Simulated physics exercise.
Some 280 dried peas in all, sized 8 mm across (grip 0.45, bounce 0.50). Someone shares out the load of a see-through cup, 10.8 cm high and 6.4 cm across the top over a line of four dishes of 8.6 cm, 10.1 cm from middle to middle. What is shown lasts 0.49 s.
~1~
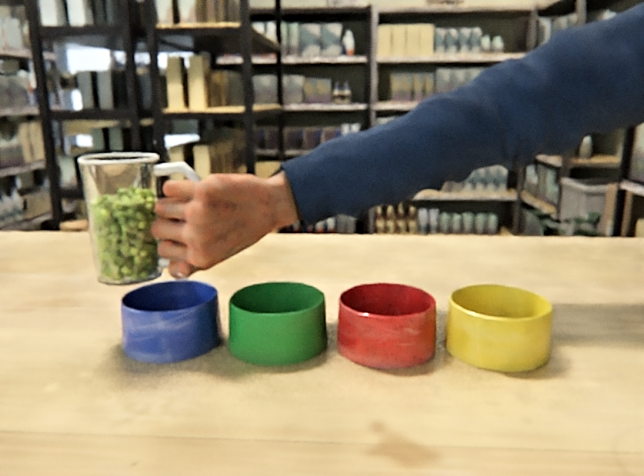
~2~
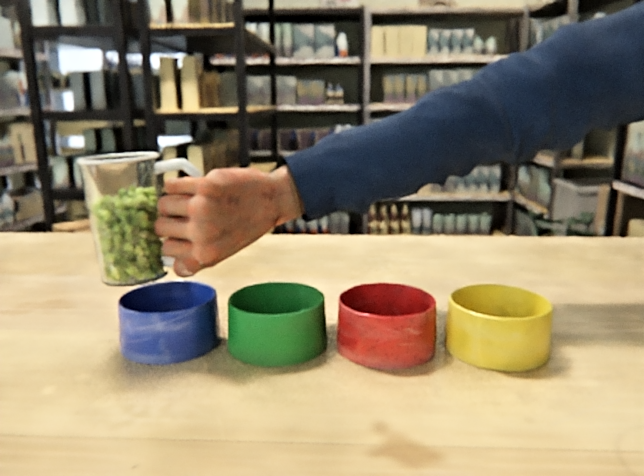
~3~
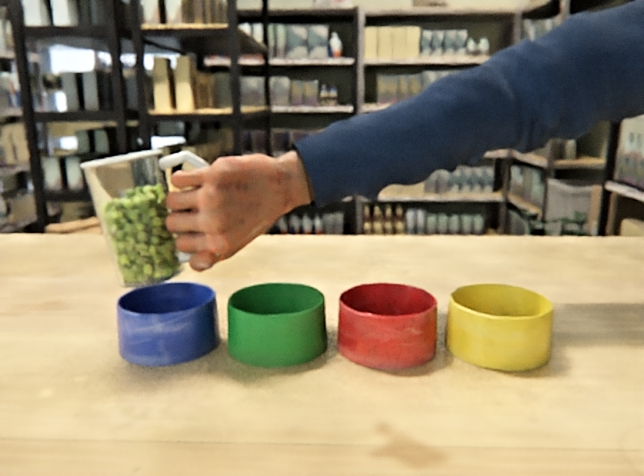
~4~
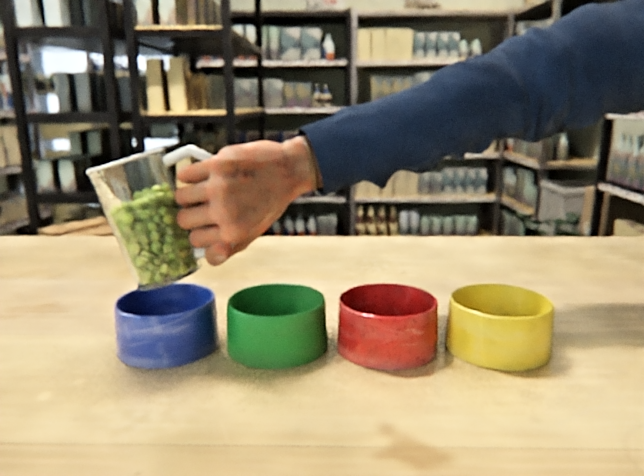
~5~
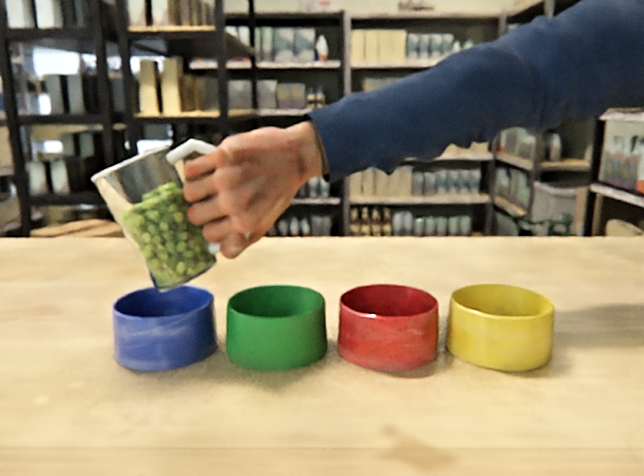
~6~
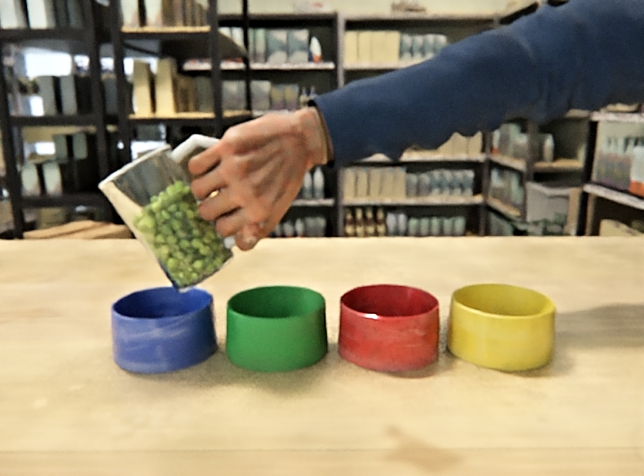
A hand moves a clear cup of green peas slightly right while tilting it leftward above colored dishes.
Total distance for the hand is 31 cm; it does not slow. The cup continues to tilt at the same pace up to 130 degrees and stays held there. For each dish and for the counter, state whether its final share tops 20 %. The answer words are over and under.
Red dish: Under. Blue dish: Under. Green dish: Over. Yellow dish: Under. Counter: Under.
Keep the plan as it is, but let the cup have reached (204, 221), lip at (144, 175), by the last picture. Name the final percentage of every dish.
Dish by dish: Red 100 percent, blue 0 percent, green 0 percent, yellow 0 percent.
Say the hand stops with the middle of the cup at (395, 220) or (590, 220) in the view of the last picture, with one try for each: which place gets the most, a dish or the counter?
Top receivers, in order: Green and green.
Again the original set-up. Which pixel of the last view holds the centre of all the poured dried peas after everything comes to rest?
When it all comes to rest, the middle is near (283, 327).
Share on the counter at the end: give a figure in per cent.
Close to 10 %, more or less.
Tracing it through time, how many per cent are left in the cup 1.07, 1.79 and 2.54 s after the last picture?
In order, near 95 %, 0 % and 0 %.
Then, 1.07 s after the last picture, tilt 105 degrees; cup holds 95 %, green 5 %.
Then, 1.79 s after the last picture, tilt 130 degrees; cup holds 0 %, green 90 %.
Then, 2.54 s after the last picture, tilt 130 degrees; cup holds 0 %, green 90 %.
In the end, red 0 %, blue 0 %, green 90 %, yellow 0 %, counter 10 %.
